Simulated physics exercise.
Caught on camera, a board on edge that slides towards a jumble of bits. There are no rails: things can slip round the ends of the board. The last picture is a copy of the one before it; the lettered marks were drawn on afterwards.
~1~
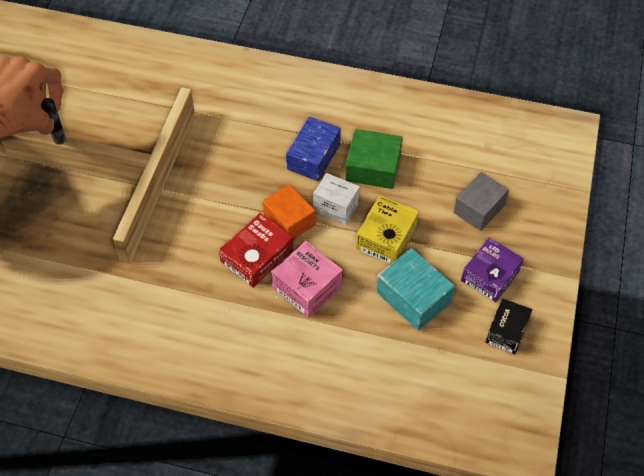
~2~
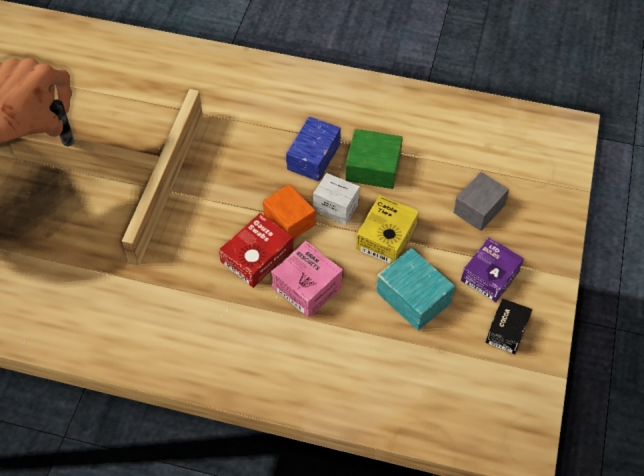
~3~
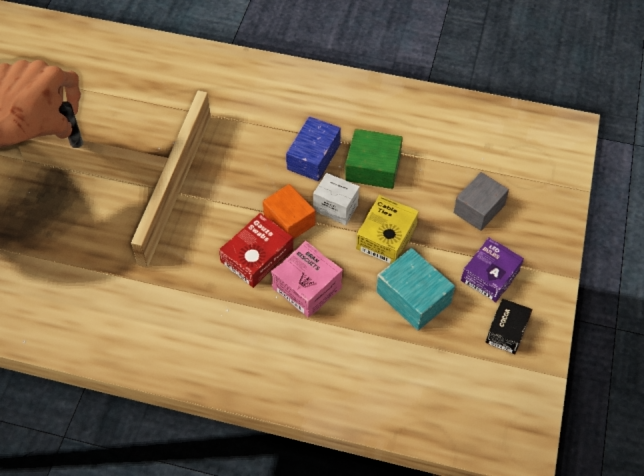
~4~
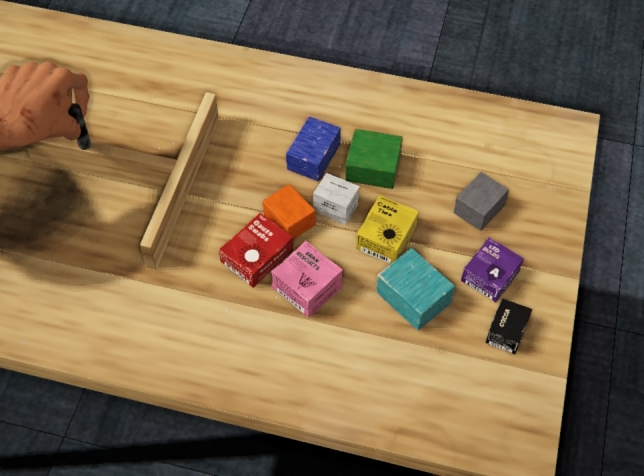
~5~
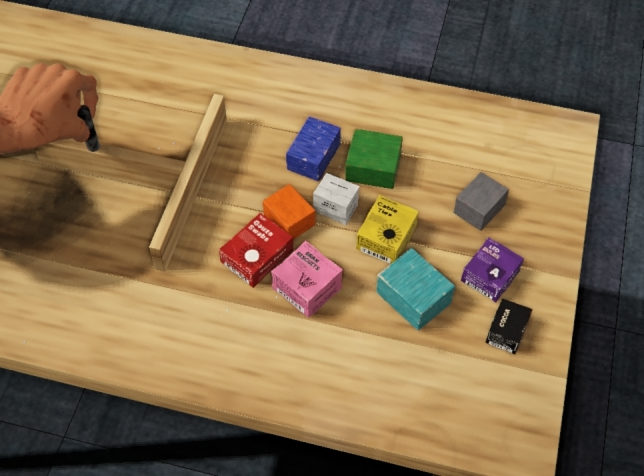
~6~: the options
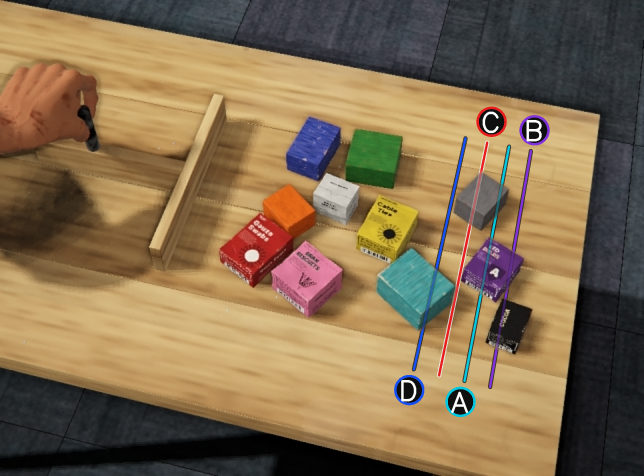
A hand reaches in at the left edge of a pale wooden table, seen from above at an angle over dark floor tiles. To the right of an upright wooden board sit blue, green, white, orange, red, pink, yellow and teal boxes and blocks, with grey, purple and black ones farther right. The board slides steadily rightward a short way towards the still cluster, the hand moving along behind it, while the camera stays fixed.
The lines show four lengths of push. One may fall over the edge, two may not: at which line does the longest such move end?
Up to line D.
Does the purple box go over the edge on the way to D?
No.
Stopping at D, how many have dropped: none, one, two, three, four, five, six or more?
In all, one.
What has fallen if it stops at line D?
It is the black packet.
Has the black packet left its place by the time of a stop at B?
Yes.
On the marked copy, A at (489, 255); B at (512, 260); C at (465, 250); D at (442, 245).
Following D. Soon after the start, board (279, 186); blue block (322, 150); pink packet (332, 288).
Later, board (370, 205); black packet (534, 337); turquoise block (491, 312).
In the end, board (441, 220); black packet over the edge; turquoise block (562, 328); one fallen.
As for the rest, A drops four; B drops six; C drops two.
